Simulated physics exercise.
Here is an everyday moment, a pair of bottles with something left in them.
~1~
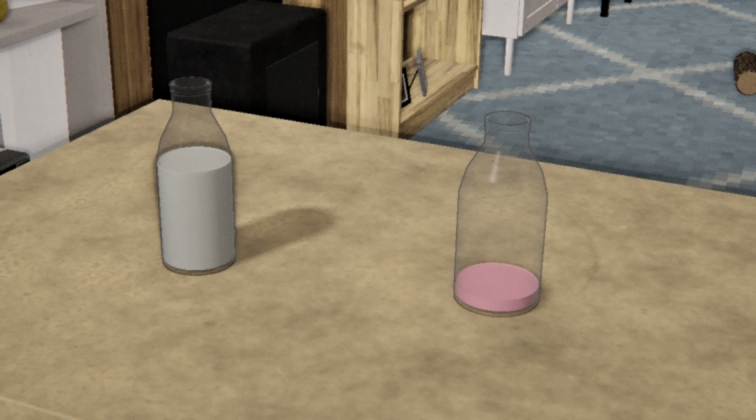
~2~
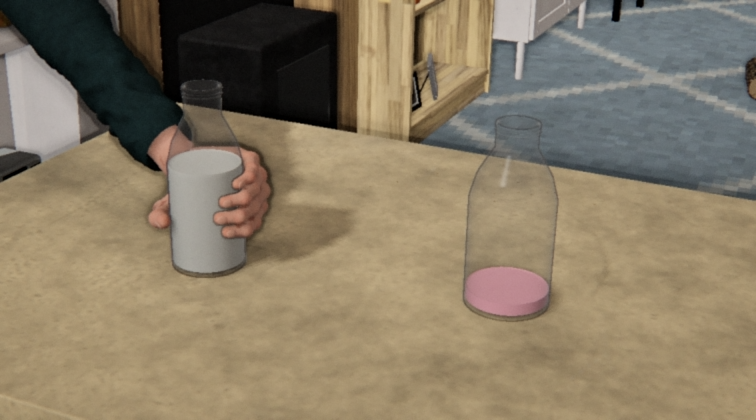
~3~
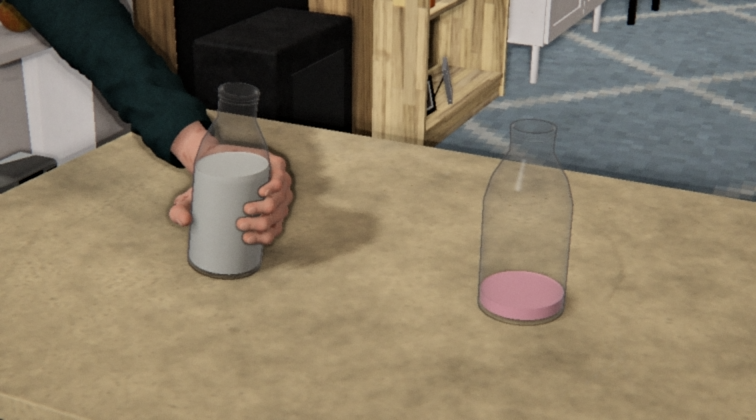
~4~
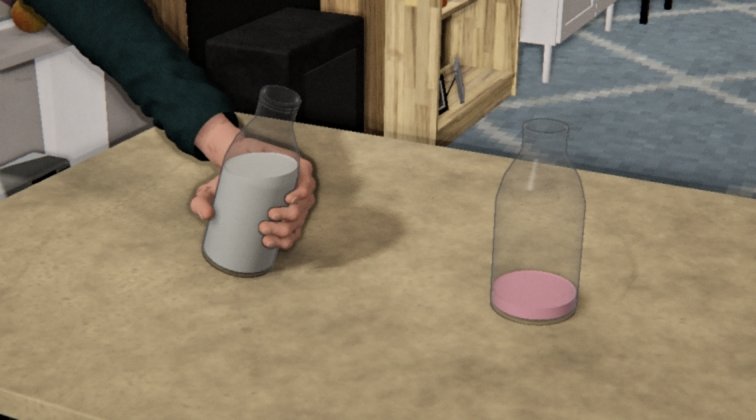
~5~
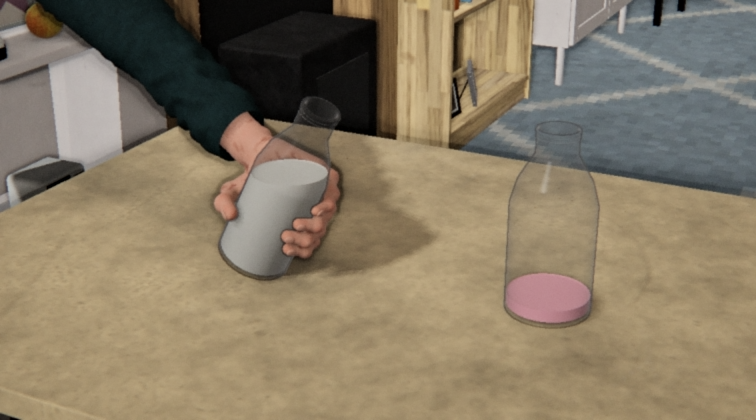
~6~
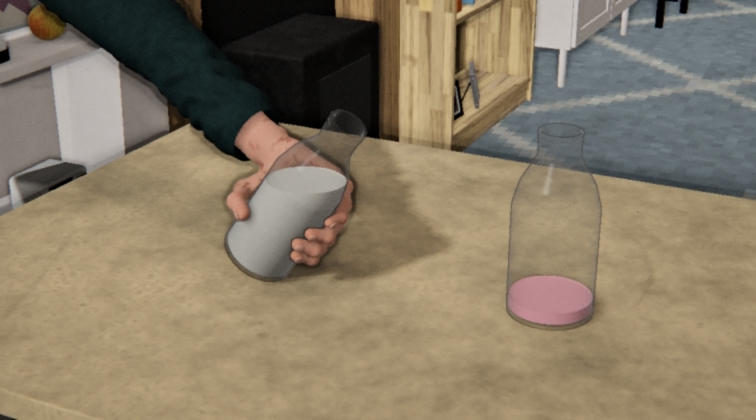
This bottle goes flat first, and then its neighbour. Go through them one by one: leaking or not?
Left bottle - leaking, right bottle - not leaking.
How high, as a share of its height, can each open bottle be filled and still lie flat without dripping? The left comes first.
Fill limits, in order: Roughly 18 % and 18 %.
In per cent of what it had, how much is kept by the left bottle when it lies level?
By my reckoning, something like 30 per cent.
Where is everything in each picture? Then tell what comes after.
The first picture shows both stand upright; left bottle (195, 171) about half full, open; right bottle (502, 207) nearly empty, open.
The second picture shows a hand takes the left bottle; left bottle about half full, surface at (205, 163); right bottle nearly empty, surface at (507, 287).
In the third picture, the left bottle leans; left bottle (232, 176) about half full; right bottle (527, 216) nearly empty.
In the fourth picture, the left bottle leans; left bottle about half full, surface at (262, 166); right bottle nearly empty, surface at (535, 290).
In the fifth picture, the left bottle leans; left bottle (287, 183) tipped 25°; right bottle (553, 218) nearly empty.
In the sixth picture, the left bottle leans; left bottle (302, 190) tipped 35°, open; right bottle nearly empty, surface at (551, 295), open.
Next, the left bottle is nearly down; left bottle, dry at the neck.
After that, the left bottle lies flat; left bottle, some has come out.
Finally, both lie flat; left bottle, some has come out; right bottle, dry at the neck.
